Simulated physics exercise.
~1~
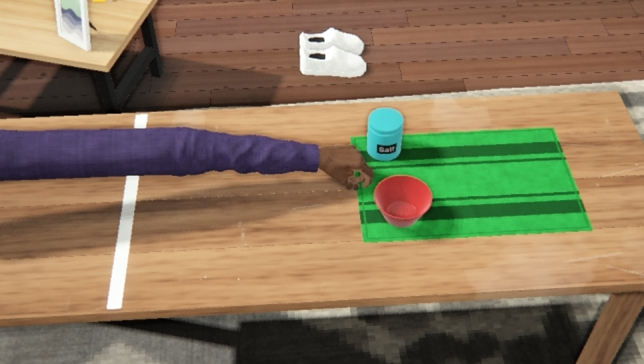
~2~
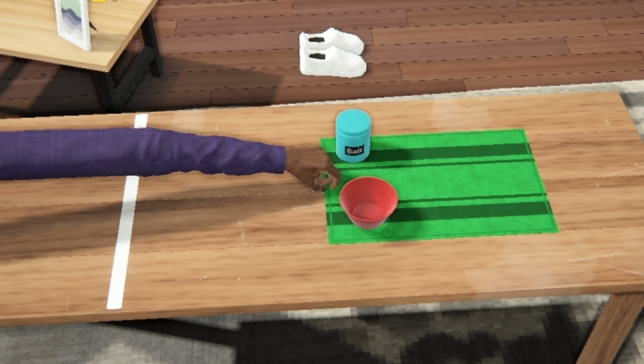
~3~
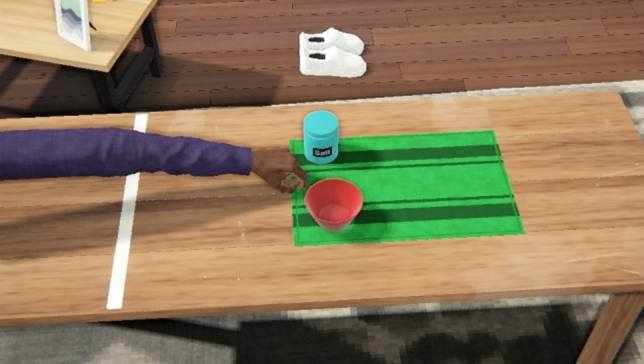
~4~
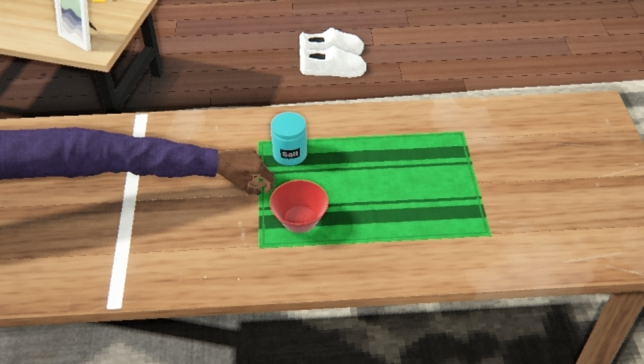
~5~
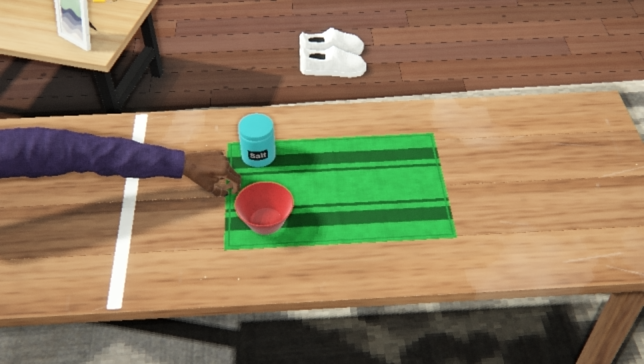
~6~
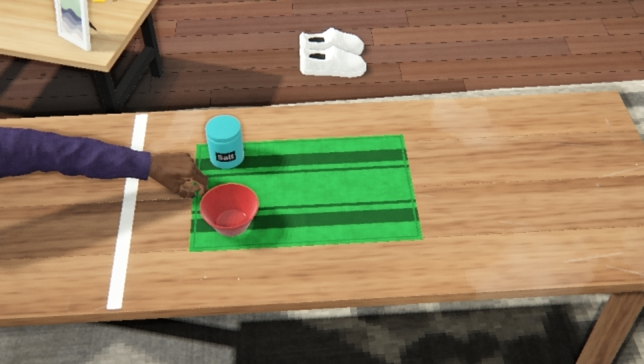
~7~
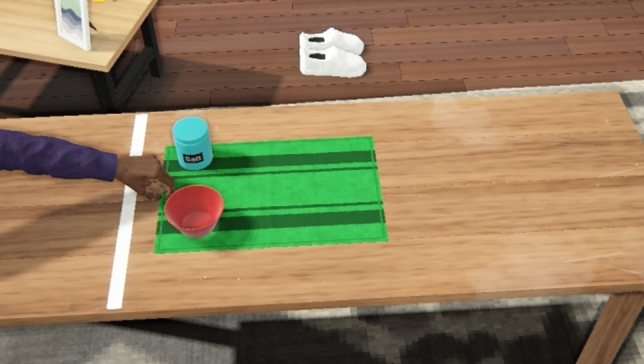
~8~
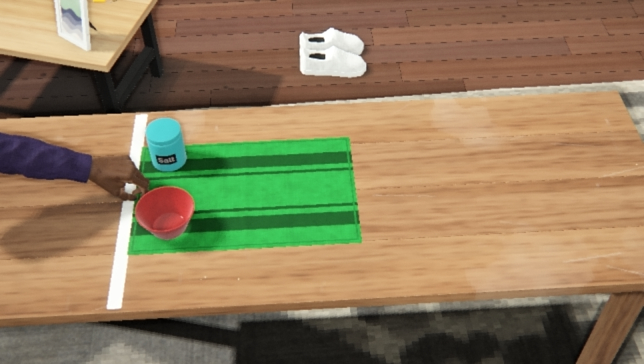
The video shows a purple-sleeved hand pulling a green table runner leftward across a wooden table, carrying a red bowl and an upright turquoise jar toward a strip of white tape. The runner's leading edge reaches the tape, with the bowl and jar still on the cloth.
